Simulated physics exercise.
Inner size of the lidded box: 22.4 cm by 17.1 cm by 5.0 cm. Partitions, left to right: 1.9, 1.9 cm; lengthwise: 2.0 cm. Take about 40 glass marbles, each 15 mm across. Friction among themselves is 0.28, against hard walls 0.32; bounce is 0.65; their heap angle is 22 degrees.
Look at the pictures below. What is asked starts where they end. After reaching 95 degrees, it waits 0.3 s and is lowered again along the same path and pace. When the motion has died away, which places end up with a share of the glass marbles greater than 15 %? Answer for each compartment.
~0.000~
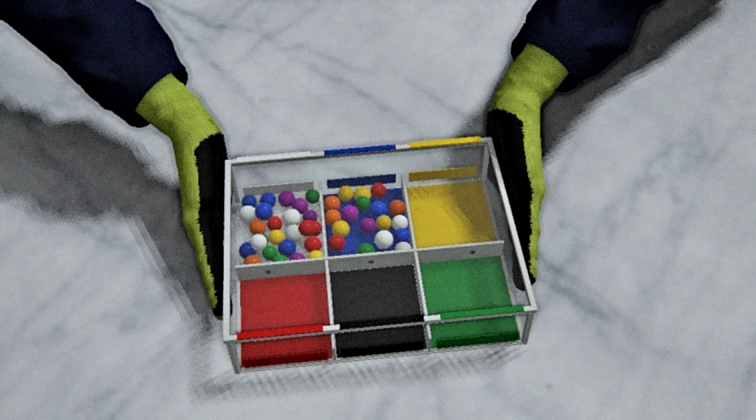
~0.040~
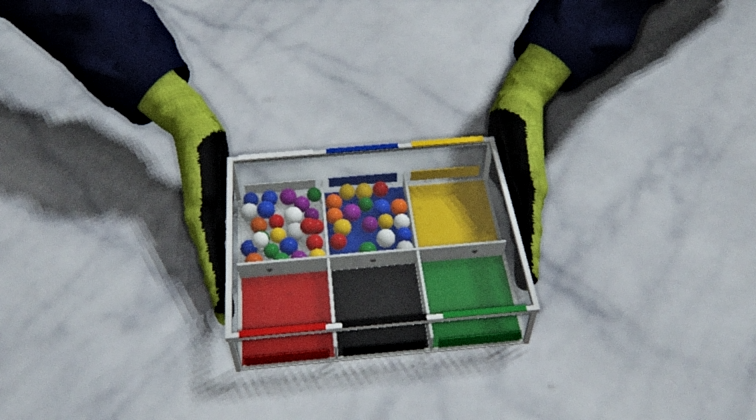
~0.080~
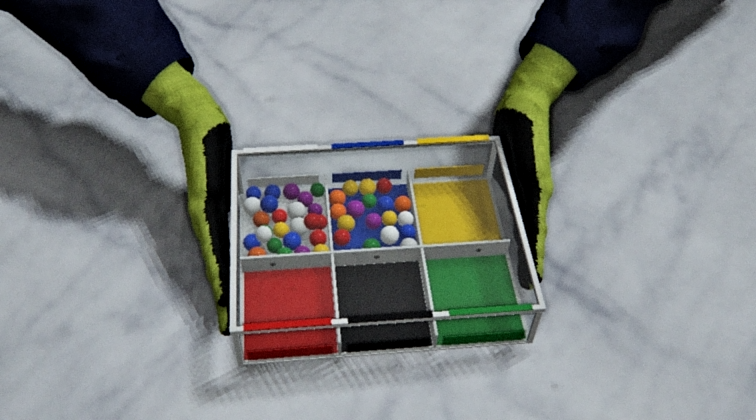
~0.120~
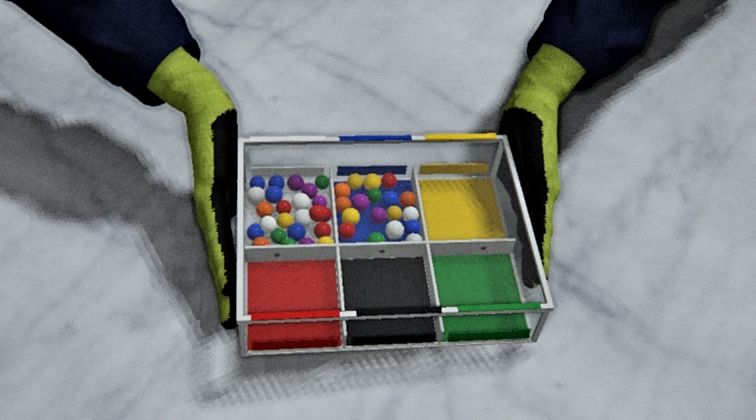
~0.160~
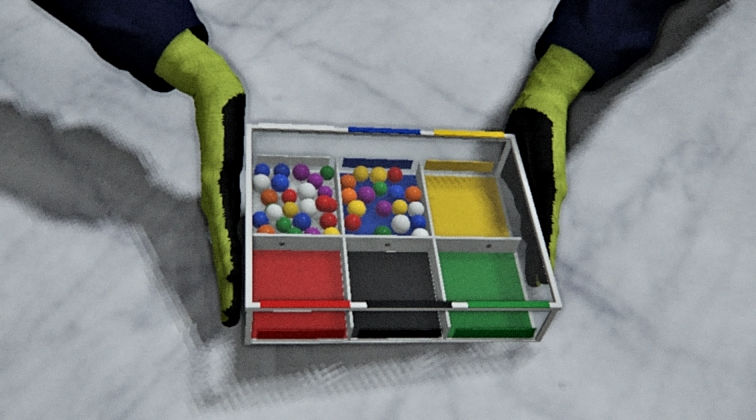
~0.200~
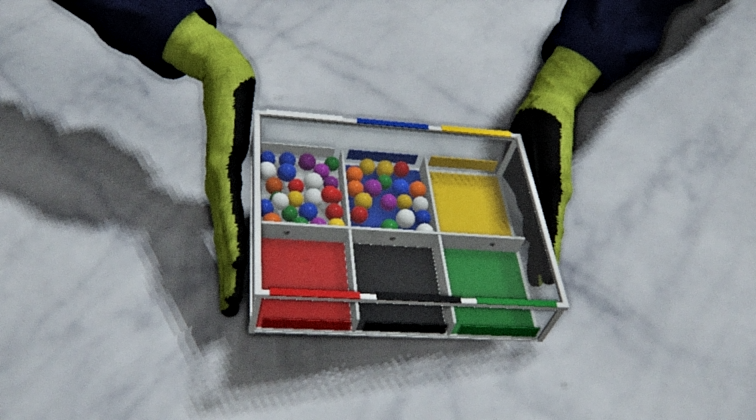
Red: Fails, blue: Fails, green: Succeeds, yellow: Succeeds, white: Fails, black: Fails.
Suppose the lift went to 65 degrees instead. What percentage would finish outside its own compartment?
Some 5 per cent.
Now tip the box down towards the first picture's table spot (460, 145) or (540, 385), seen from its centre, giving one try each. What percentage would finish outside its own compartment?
Approximately 65 percent, then 100 percent.
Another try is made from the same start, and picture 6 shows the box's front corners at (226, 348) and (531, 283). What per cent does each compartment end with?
Red 70; blue 0; green 0; yellow 0; white 30; black 0.
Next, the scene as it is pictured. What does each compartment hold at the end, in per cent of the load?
Red 0 / blue 0 / green 40 / yellow 60 / white 0 / black 0, all in percent.
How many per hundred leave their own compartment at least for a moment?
Roughly 100 %.
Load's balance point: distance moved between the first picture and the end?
It shifts by roughly 12.5 cm.
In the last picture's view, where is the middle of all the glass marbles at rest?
Estimated resting centre: Around (473, 234).
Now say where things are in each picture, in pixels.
Box tilt 0 degrees, front corners at (229, 337) and (531, 307); blue 40 %, white 60 %, in the first frame.
Box tilt 1 degrees, front corners at (231, 335) and (533, 307), in the second frame.
Box tilt 3 degrees, front corners at (236, 328) and (539, 306), in the third frame.
Box tilt 6 degrees, front corners at (243, 317) and (547, 305), lowest corner right front, in the fourth frame.
Box tilt 10 degrees, front corners at (252, 304) and (555, 305), lowest corner right front, in the fifth frame.
Box tilt 14 degrees, front corners at (261, 291) and (562, 304), lowest corner right front; blue 40 %, white 60 %. The box's pace is about 100 degrees a second, in the sixth frame.
After 1.20 s, tilt 95 degrees; blue 35 %, green 5 %, yellow 45 %, white 5 %, black 10 %.
After 1.87 s, tilt 50 degrees; green 40 %, yellow 60 %.
After 2.58 s, tilt 0 degrees; green 40 %, yellow 60 %.
In the end, at 3.4 s, red 0 %, blue 0 %, green 40 %, yellow 60 %, white 0 %, black 0 %.
